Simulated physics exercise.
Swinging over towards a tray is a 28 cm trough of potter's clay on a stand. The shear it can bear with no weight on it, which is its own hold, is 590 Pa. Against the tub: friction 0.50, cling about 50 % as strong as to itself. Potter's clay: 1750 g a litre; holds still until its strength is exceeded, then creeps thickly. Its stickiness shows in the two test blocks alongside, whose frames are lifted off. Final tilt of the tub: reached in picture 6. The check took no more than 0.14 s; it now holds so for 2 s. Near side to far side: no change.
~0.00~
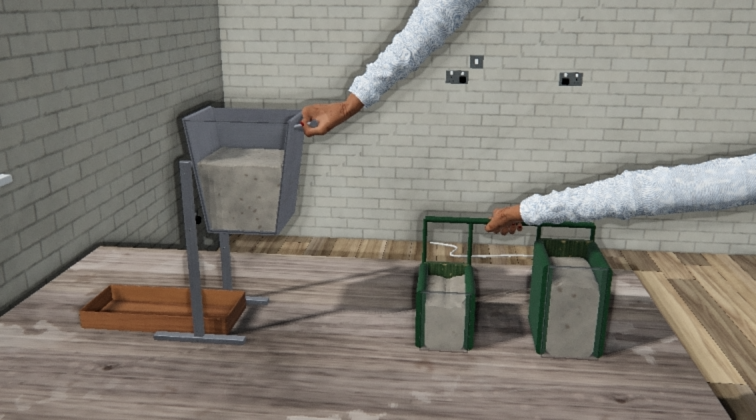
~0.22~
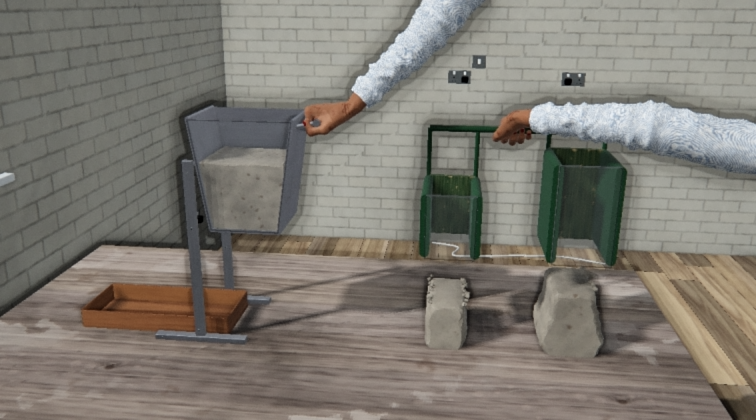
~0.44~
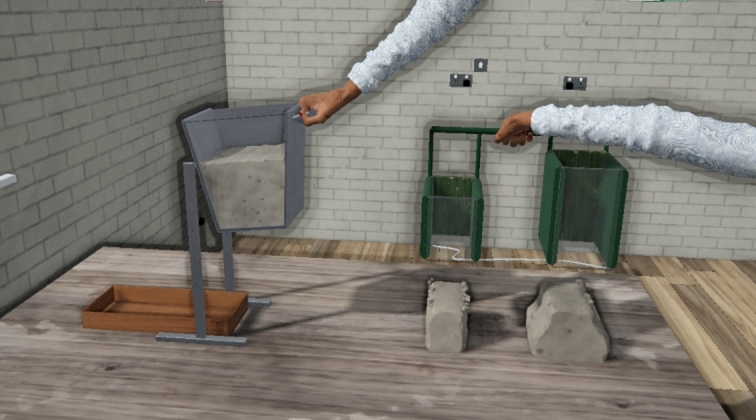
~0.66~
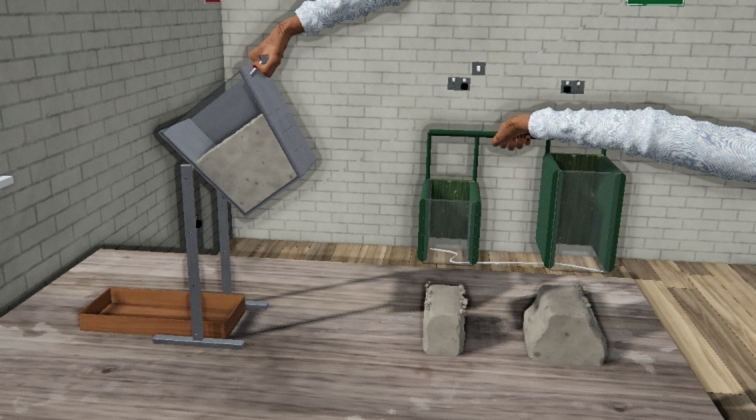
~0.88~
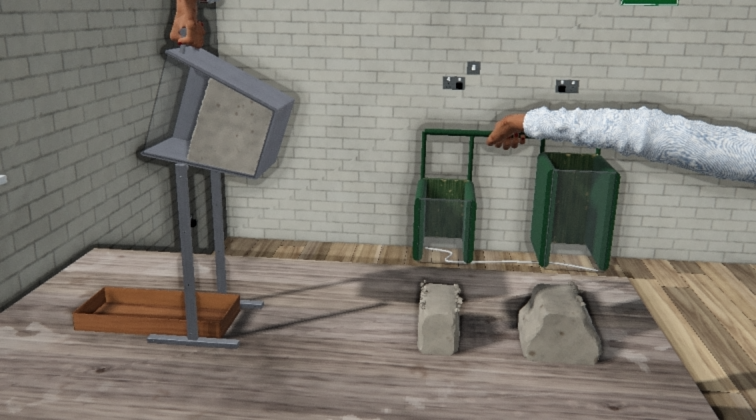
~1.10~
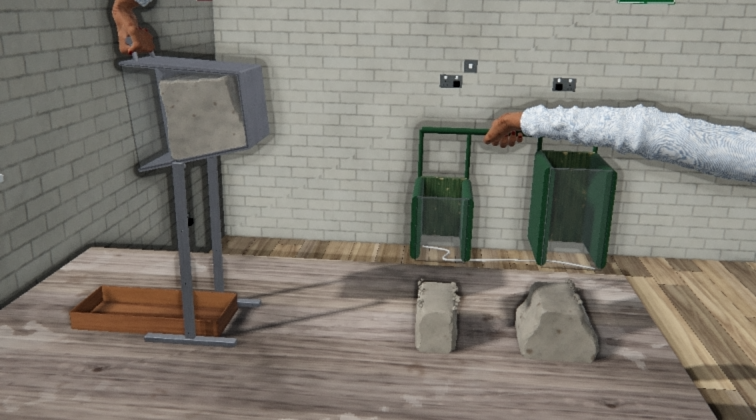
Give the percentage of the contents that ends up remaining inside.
I would say roughly 68 per cent remains inside.
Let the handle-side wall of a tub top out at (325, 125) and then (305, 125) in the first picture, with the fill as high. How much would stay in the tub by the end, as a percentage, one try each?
In turn about 45 %, 50 %.
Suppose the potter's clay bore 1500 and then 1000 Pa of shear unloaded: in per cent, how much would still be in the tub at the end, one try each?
It'd be some 100 percent the first time and some 100 percent the second.
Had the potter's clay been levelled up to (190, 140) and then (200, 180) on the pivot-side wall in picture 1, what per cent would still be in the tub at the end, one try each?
About 50 % and then about 80 %.
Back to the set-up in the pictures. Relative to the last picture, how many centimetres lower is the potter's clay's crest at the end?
9 cm or so.
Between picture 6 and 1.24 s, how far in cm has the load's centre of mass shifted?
It has moved around 5 centimetres.
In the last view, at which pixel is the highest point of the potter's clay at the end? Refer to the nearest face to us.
Looking at the last picture, I'd put it at about (213, 115).
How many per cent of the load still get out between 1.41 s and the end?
14 %.
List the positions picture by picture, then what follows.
In the first frame, handle-side rim at (287, 122), tilt 0 degrees; top of the potter's clay at (204, 163); blocks stand 13 cm, 20 cm (left to right).
In the second frame, handle-side rim at (290, 122), tilt 0 degrees; top of the potter's clay at (206, 162); blocks stand 13 cm, 17 cm (left to right).
In the third frame, handle-side rim at (285, 113), tilt 6 degrees; top of the potter's clay at (278, 159); blocks stand 13 cm, 15 cm (left to right).
In the fourth frame, handle-side rim at (239, 71), tilt 37 degrees; top of the potter's clay at (258, 117); blocks stand 13 cm, 15 cm (left to right).
In the fifth frame, handle-side rim at (167, 54), tilt 72 degrees; top of the potter's clay at (208, 81); blocks stand 13 cm, 15 cm (left to right).
In the sixth frame, handle-side rim at (121, 66), tilt 95 degrees; top of the potter's clay at (220, 79); blocks stand 13 cm, 15 cm (left to right).
After 1.24 s, the tub is at 95 degrees and holds 100 %.
After 1.41 s, the tub is at 95 degrees and holds 83 %.
After 1.58 s, the tub is at 95 degrees and holds 69 %.
After 1.75 s, the tub is at 95 degrees and holds 68 %.
After 3.10 s, at the end, the tub is at 95 degrees and holds 68 %.
